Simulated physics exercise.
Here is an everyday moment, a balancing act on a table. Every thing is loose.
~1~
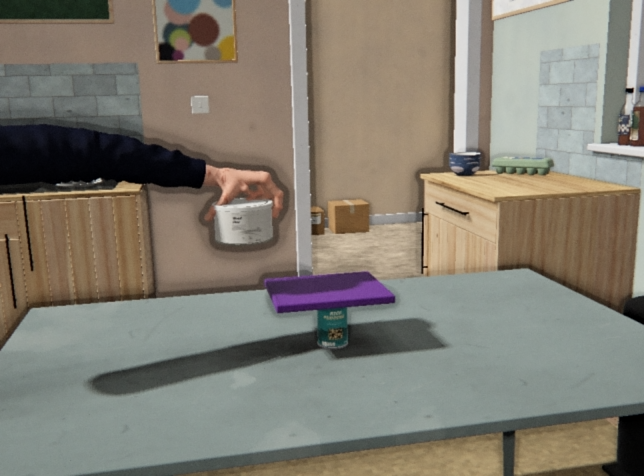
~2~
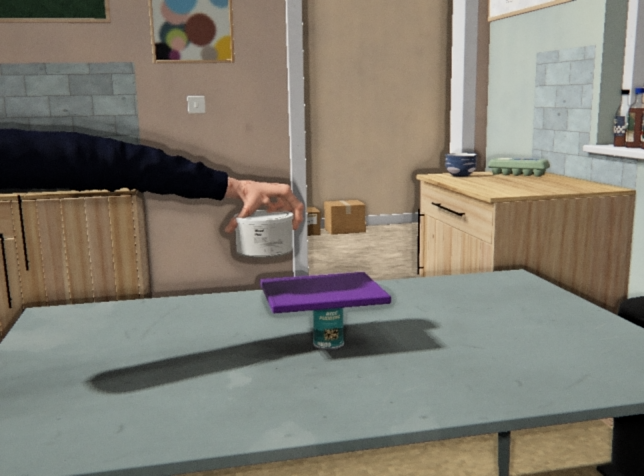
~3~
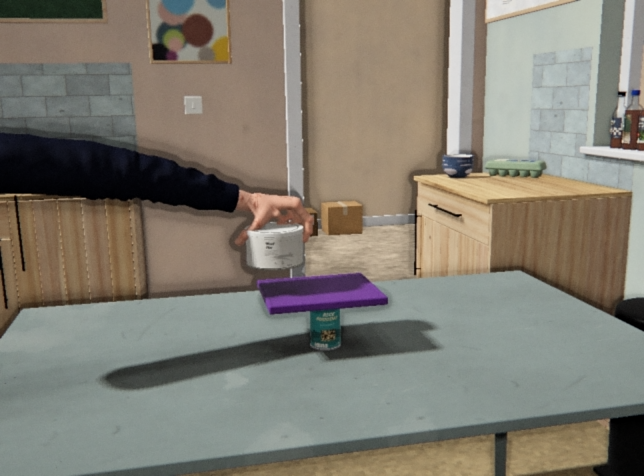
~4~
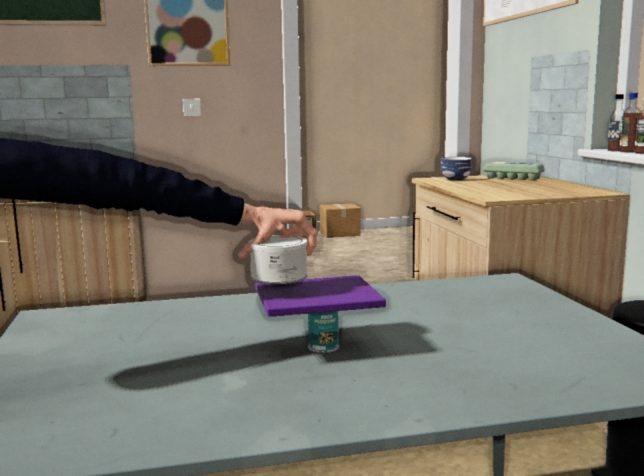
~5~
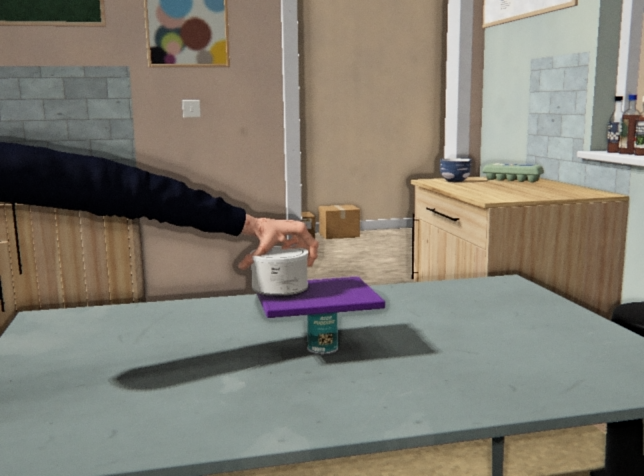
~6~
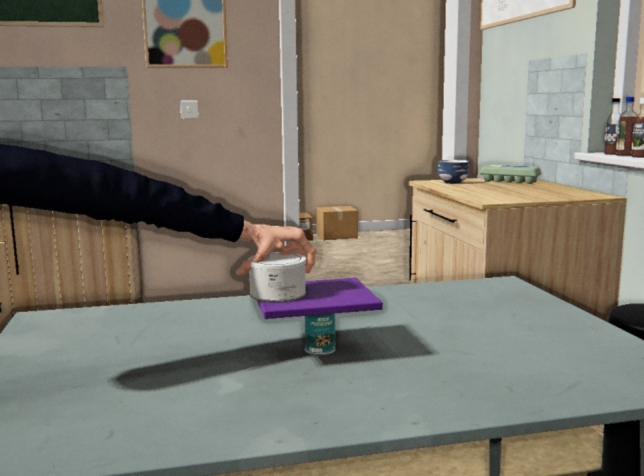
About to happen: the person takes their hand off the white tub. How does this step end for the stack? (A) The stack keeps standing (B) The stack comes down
Option B: The stack comes down.
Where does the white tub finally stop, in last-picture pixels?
Near (233, 327).
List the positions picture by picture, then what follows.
The first picture shows coming down; white tub (243, 221); turquoise tin (332, 319).
The second picture shows coming down; white tub (264, 233); turquoise tin (328, 320).
The third picture shows coming down; white tub (274, 245); turquoise tin (325, 321).
The fourth picture shows coming down; white tub (279, 259); turquoise tin (323, 323).
The fifth picture shows coming down; white tub (280, 270); turquoise tin (322, 324).
The sixth picture shows set down, still held; white tub (277, 276); turquoise tin (320, 325).
Then, 0.30 s after the last picture, white tub now fallen; purple lid tipped 52° from how it was.
Then, 0.50 s after the last picture, purple lid on its side.
Then, 1.00 s after the last picture, purple lid upside down.
At rest, fallen, white tub; tipped over in the stack, purple lid; turquoise tin in place. Seen from the same camera at the end, white tub near (233, 327). The stack comes apart.
